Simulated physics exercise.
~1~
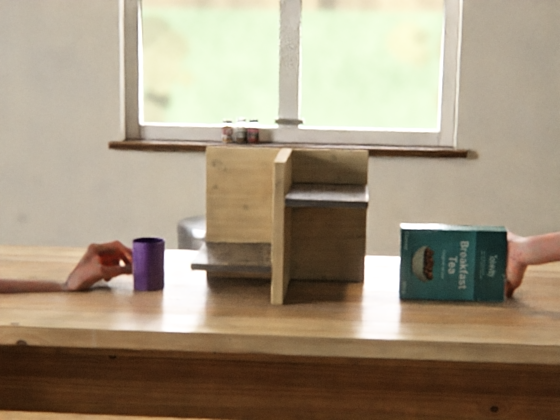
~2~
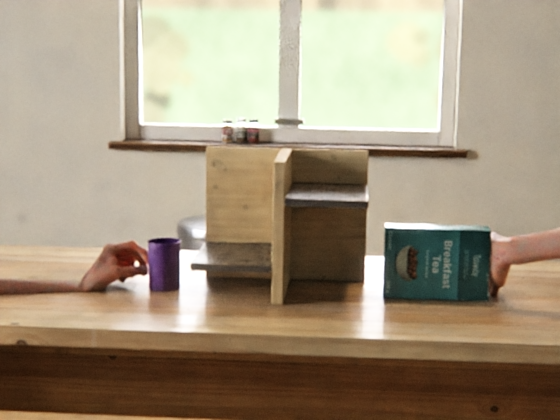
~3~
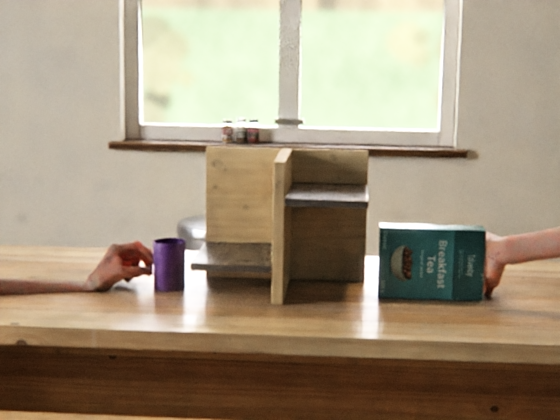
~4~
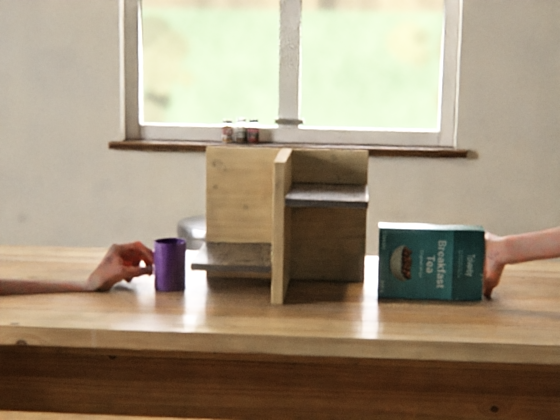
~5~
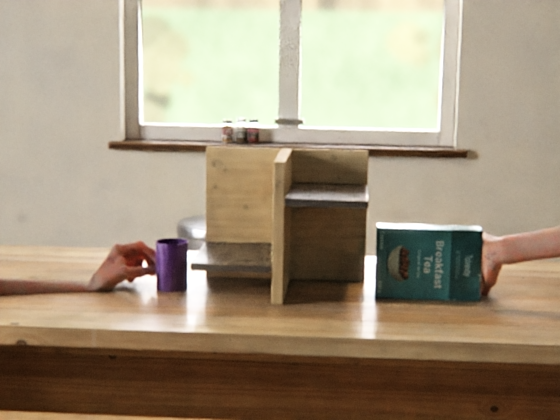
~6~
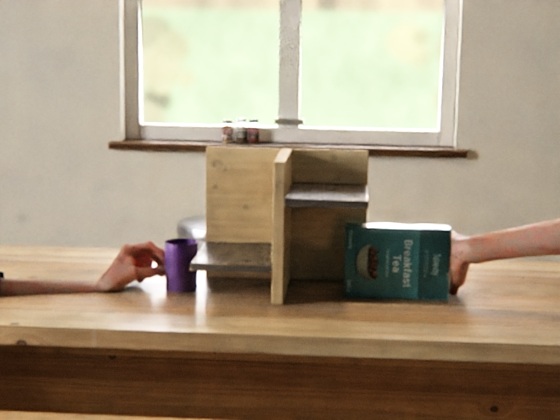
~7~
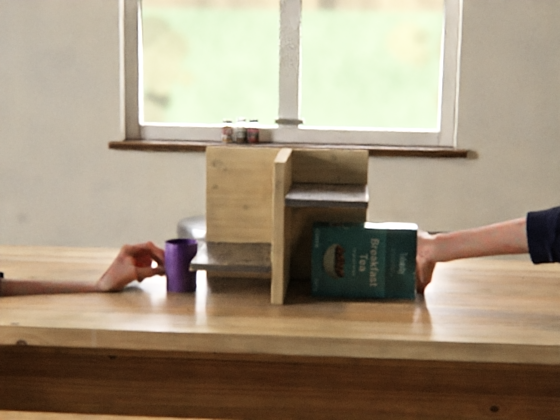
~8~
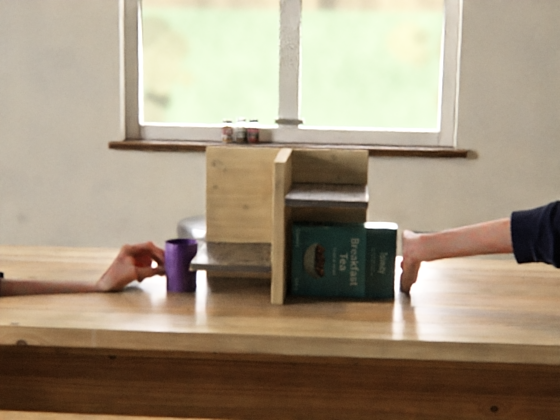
A purple beaker standing upright on the left and a turquoise Breakfast Tea packet on its side at the right are pushed by two hands toward a wooden shelf unit in the middle of a table, seen from the front with a window behind. Both slide inward, then pause briefly. They move again, and the beaker stops against the edge of the low opening on the left, too tall to fit beneath it. The packet keeps sliding left under the right-hand shelf. It ends up mostly inside, while the beaker remains caught outside, a hand still beside it.
